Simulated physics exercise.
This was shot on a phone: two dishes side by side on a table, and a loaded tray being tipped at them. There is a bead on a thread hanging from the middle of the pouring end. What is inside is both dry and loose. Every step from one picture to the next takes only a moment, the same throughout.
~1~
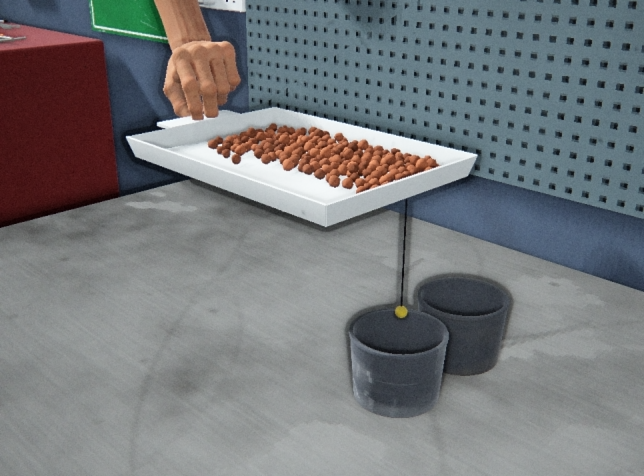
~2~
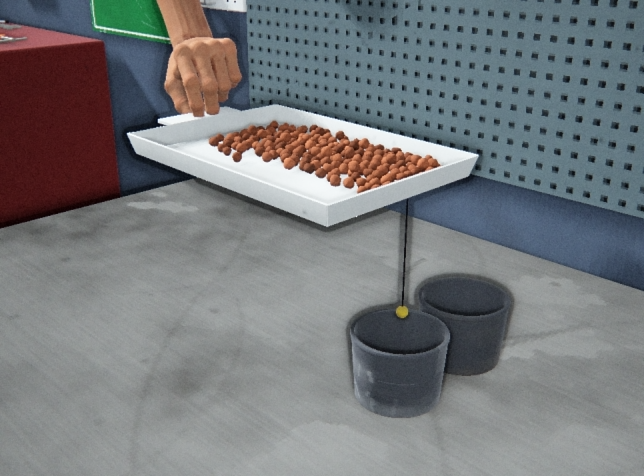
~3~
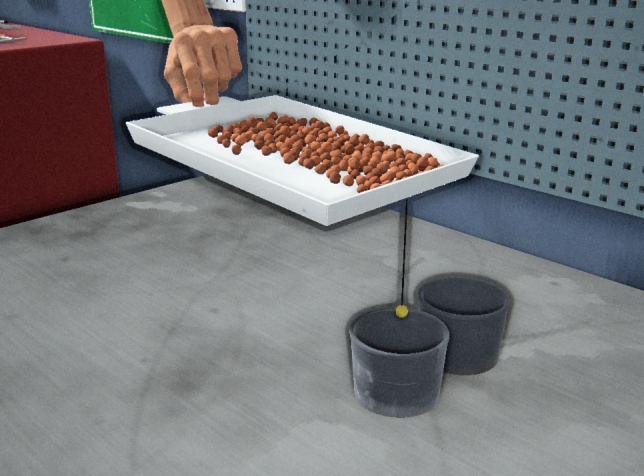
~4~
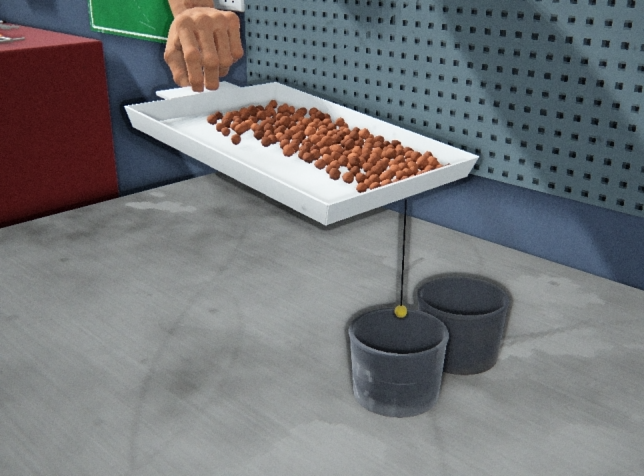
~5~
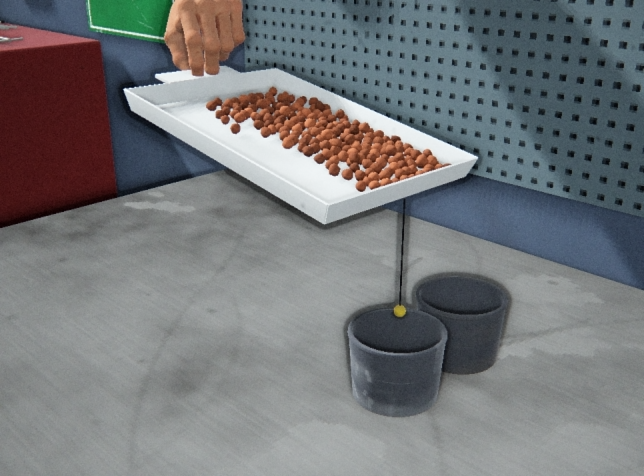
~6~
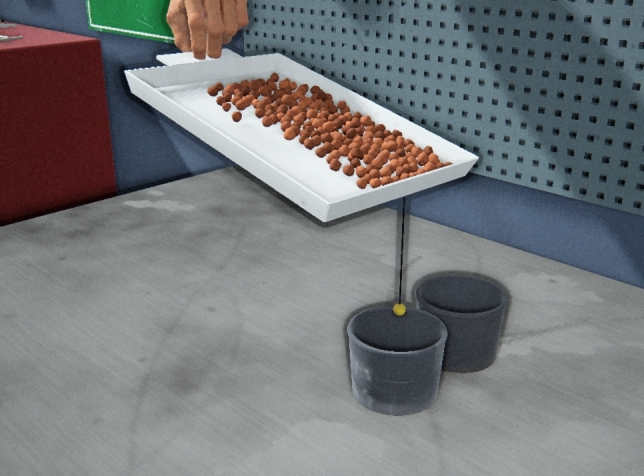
Hand gradually raising the back end of a white tray of reddish-brown pellets above two dark dishes on a grey table.
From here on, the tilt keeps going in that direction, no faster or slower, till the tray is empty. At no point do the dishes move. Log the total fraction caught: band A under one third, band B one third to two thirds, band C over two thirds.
The way it goes, the dishes gather fewer than one piece in three.
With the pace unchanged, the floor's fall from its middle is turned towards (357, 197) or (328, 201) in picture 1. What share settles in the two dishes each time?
0 % then 0 %, roughly.
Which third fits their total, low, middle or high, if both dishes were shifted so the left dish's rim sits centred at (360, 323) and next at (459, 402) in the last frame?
Try one: Less than a third; try two: Under a third.
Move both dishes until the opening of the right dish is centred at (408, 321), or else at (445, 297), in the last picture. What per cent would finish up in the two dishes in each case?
You'd get 0 in a hundred first and 10 in a hundred after that.
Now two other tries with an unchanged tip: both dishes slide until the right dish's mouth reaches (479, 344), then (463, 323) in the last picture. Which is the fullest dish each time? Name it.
Position 1 - the dish to the right; position 2 - the dish to the right.
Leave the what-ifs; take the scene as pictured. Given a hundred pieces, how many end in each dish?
The left dish ends up with around 0 percent of the load, the right dish with around 10 percent.
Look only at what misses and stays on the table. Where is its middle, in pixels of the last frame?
Approximate centre, last frame: (514, 407).
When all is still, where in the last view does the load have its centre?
It settles centred around (506, 398).
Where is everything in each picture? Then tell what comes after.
Corners of the pouring end (326, 201) and (469, 155), level; middle of the load (331, 155), clay pellets; left dish (435, 374); right dish (497, 335); bead on its thread (401, 312), in the first picture.
Corners of the pouring end (327, 201) and (470, 155), level; middle of the load (332, 154), in the second picture.
Corners of the pouring end (328, 201) and (470, 155), tipped barely, level across its low end; middle of the load (332, 149), in the third picture.
Corners of the pouring end (328, 201) and (470, 156), tipped a little, level across its low end; middle of the load (332, 142), in the fourth picture.
Corners of the pouring end (328, 200) and (469, 156), tipped a little, level across its low end; middle of the load (331, 135), in the fifth picture.
Corners of the pouring end (329, 199) and (470, 156), tipped a little, level across its low end; middle of the load (333, 127); left dish (433, 372); right dish (496, 333), in the sixth picture.
Just after the last frame, tray tipped steeply; almost all on the tray; just a few in the air.
A moment on, tray tipped right over; almost all on the tray; just a few outside both.
Further on, tray tipped past a quarter turn; just a few in the left dish; about a tenth in the right dish; the larger part outside both.
When it is over, tray tipped past a quarter turn; just a few in the left dish; about a tenth in the right dish; the larger part outside both.
